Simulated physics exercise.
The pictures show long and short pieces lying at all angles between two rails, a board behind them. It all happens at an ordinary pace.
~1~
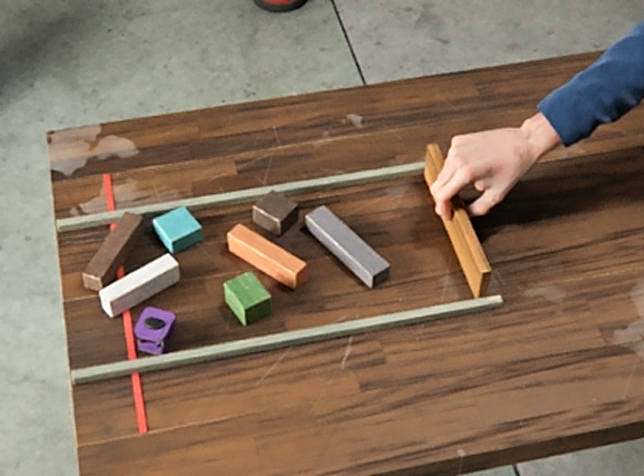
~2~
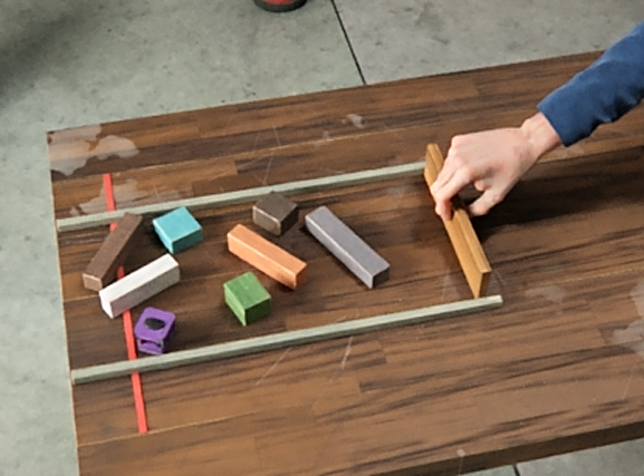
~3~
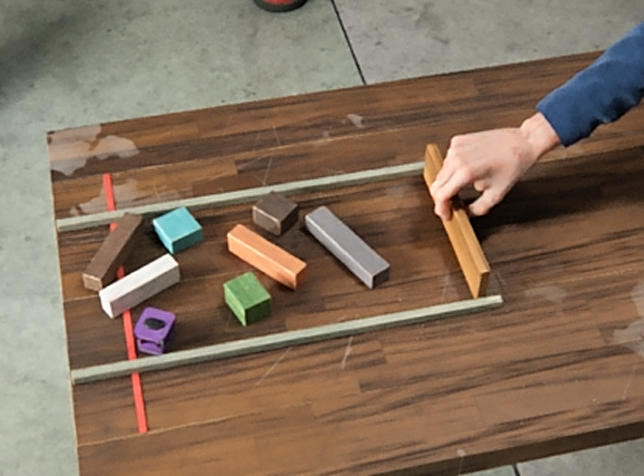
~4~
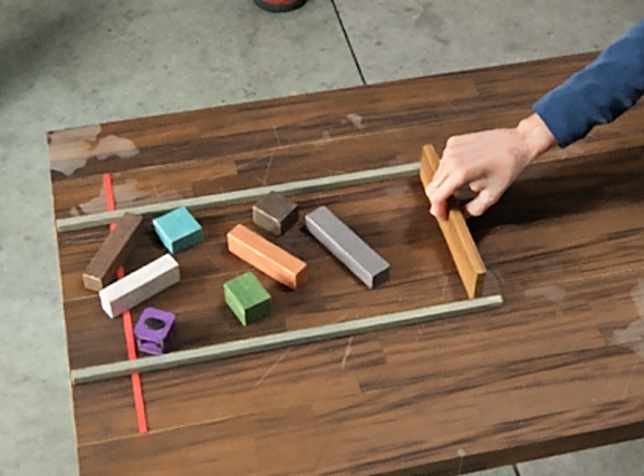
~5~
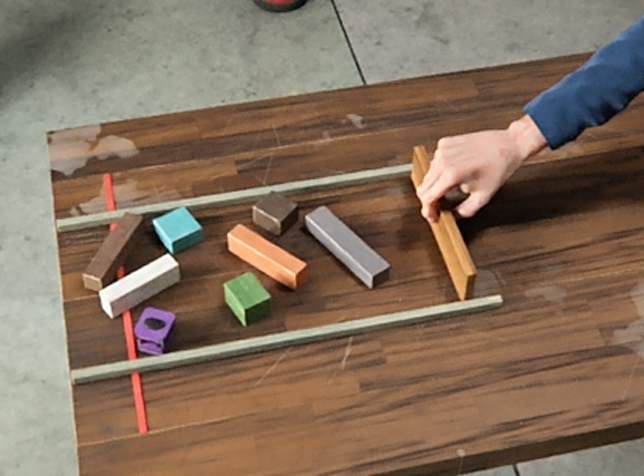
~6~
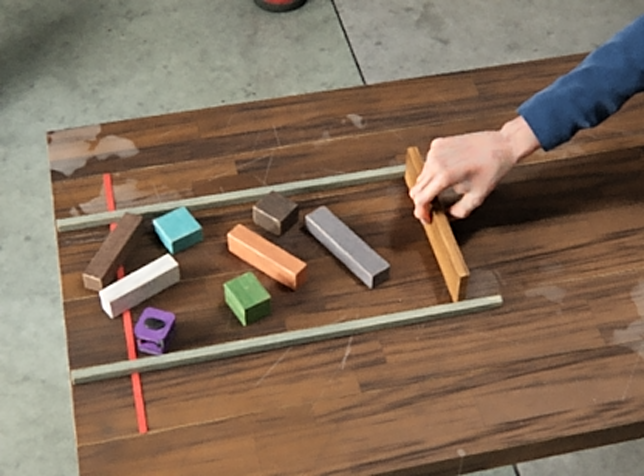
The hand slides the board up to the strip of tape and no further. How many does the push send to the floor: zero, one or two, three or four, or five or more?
The number that fall off is one or two.
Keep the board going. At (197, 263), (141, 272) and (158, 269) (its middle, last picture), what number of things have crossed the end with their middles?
It would be 0, 1 and 0.
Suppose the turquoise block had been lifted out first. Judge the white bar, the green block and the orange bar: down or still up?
The white bar comes down, the green block does not fall, the orange bar remains up.
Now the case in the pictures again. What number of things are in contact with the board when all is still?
That makes 3.
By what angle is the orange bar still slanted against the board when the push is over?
Roughly 0° out of line.
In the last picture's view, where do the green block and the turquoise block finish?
The green block at (111, 349), the turquoise block at (66, 244).
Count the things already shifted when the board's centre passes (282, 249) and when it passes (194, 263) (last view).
By then 4, and 8.
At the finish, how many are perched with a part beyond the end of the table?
The number is 2.
Soon after, none off yet; brown bar at rest near (115, 251); white bar at rest near (141, 286); purple case at rest near (156, 332).
At rest, the number that fall off is one or two; fallen, white bar and brown bar.
